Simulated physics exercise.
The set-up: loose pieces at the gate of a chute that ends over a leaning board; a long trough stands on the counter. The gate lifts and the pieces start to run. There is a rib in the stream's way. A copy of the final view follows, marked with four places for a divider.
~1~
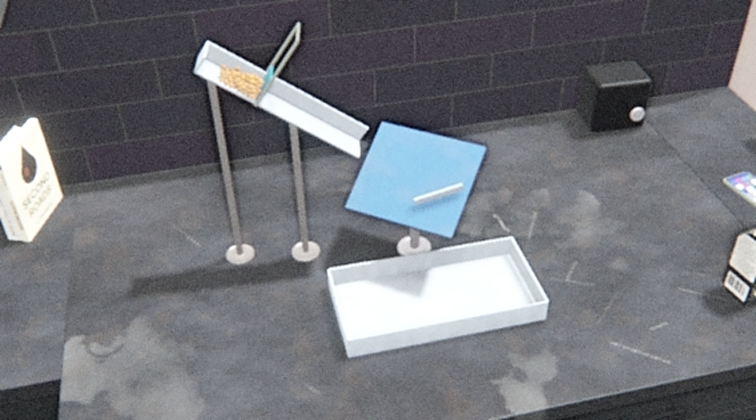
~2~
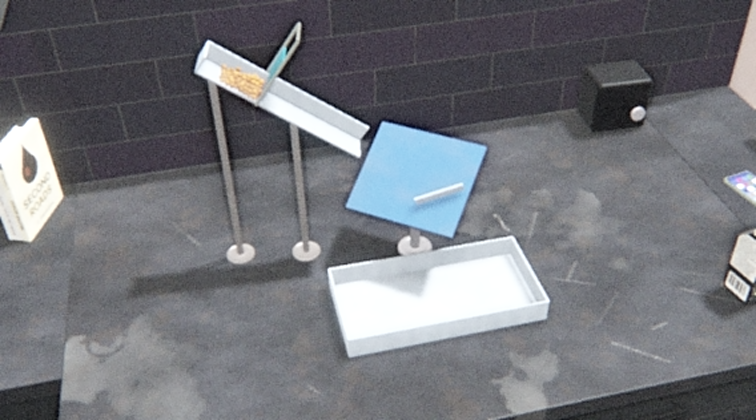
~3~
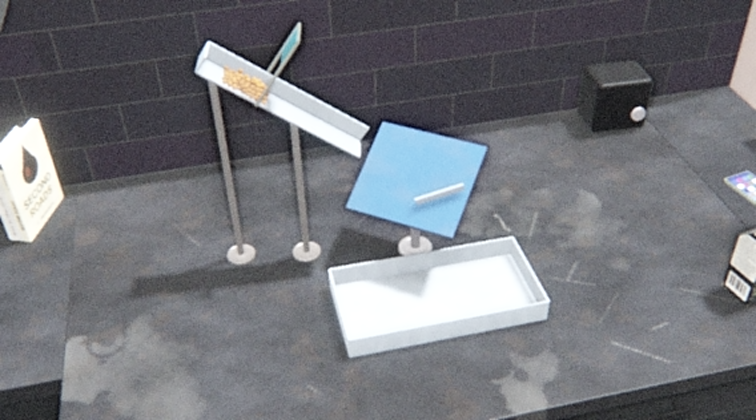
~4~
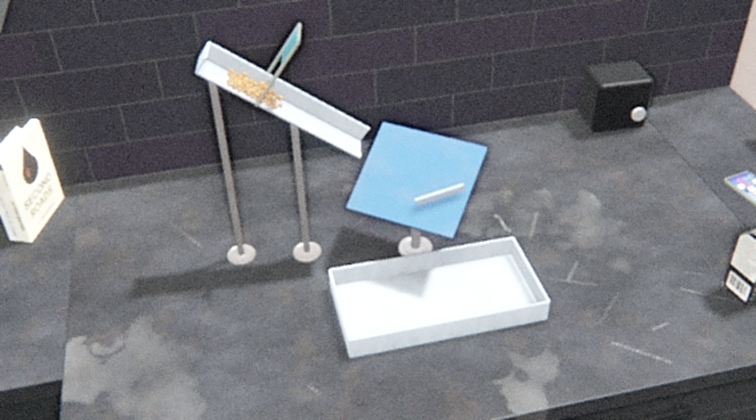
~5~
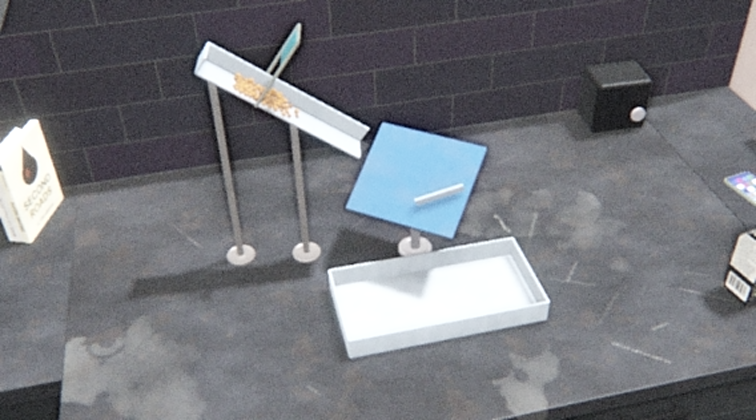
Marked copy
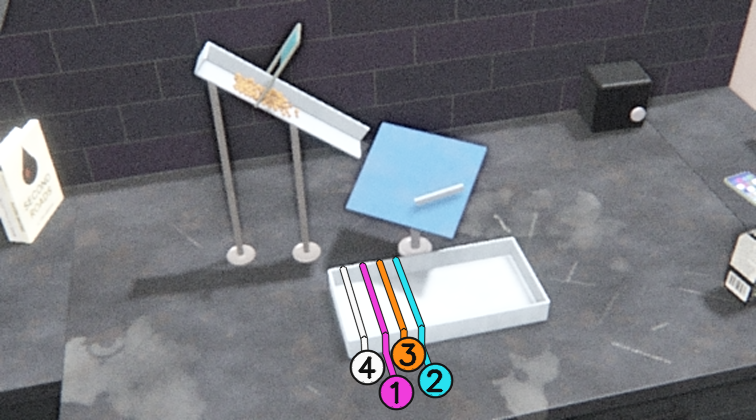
A dark, scuffed stone counter runs below a black brick wall, seen from above at an angle by a camera that stays still. A pale chute on two grey posts slopes gently down to the right, roasted chickpeas near its top, beside a tilted blue board with a white rib and an empty white trough in front. The gate lifts slightly, and the chickpeas slide a short way down the chute, spreading out.
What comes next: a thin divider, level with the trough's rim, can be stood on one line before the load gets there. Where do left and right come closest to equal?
Take 3.
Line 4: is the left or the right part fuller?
The right side.
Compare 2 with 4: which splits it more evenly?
The answer is 2.
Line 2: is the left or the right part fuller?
Left.
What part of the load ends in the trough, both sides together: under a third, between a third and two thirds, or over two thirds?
It is over two thirds.
On the marked copy, line 1 crosses the front rim at (385, 333); line 2 crosses the front rim at (421, 326); line 3 crosses the front rim at (403, 330); line 4 crosses the front rim at (364, 337).
With 1, of what is caught, a small part on the left of the divider, nearly all on the right.
With 2, of what is caught, most on the left of the divider, a small part on the right.
With 3, of what is caught, about half on the left of the divider, about half on the right.
With 4, of what is caught, none on the left of the divider, all on the right.
